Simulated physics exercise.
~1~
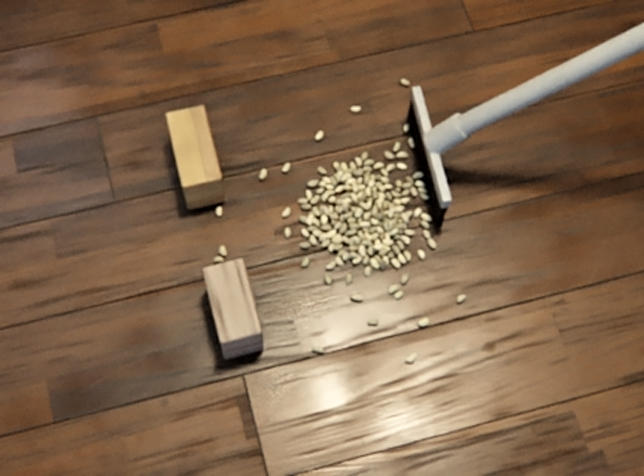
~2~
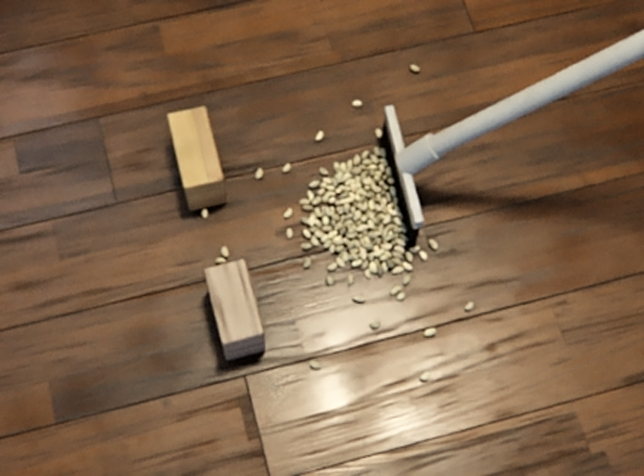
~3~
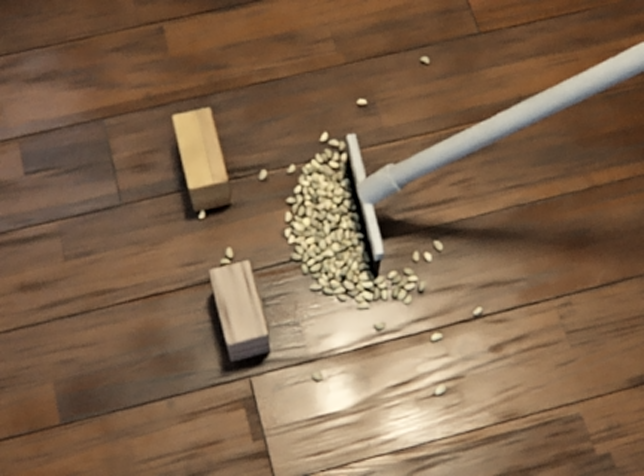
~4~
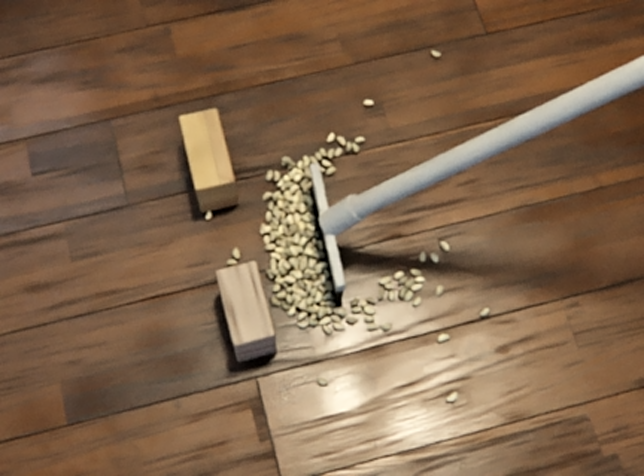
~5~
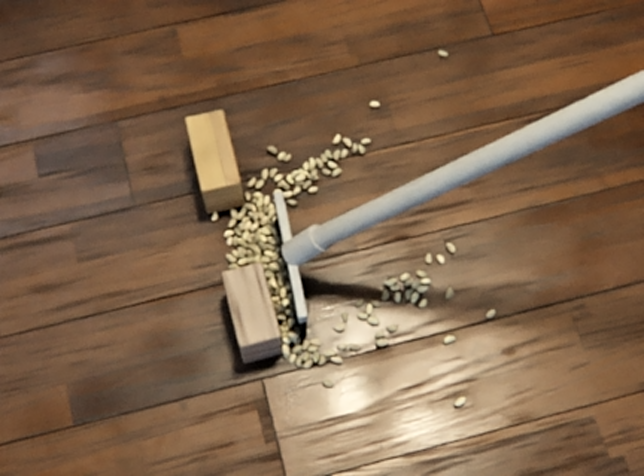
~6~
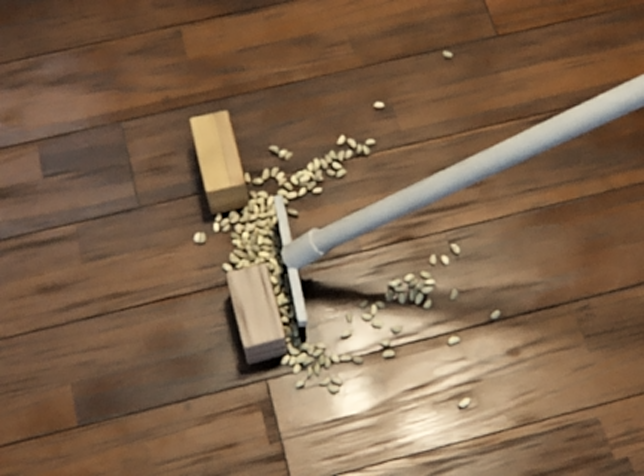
Squeegee pushing a pile of white beans leftwards across a wooden floor, most ending held before two blocks, some entering the gap.
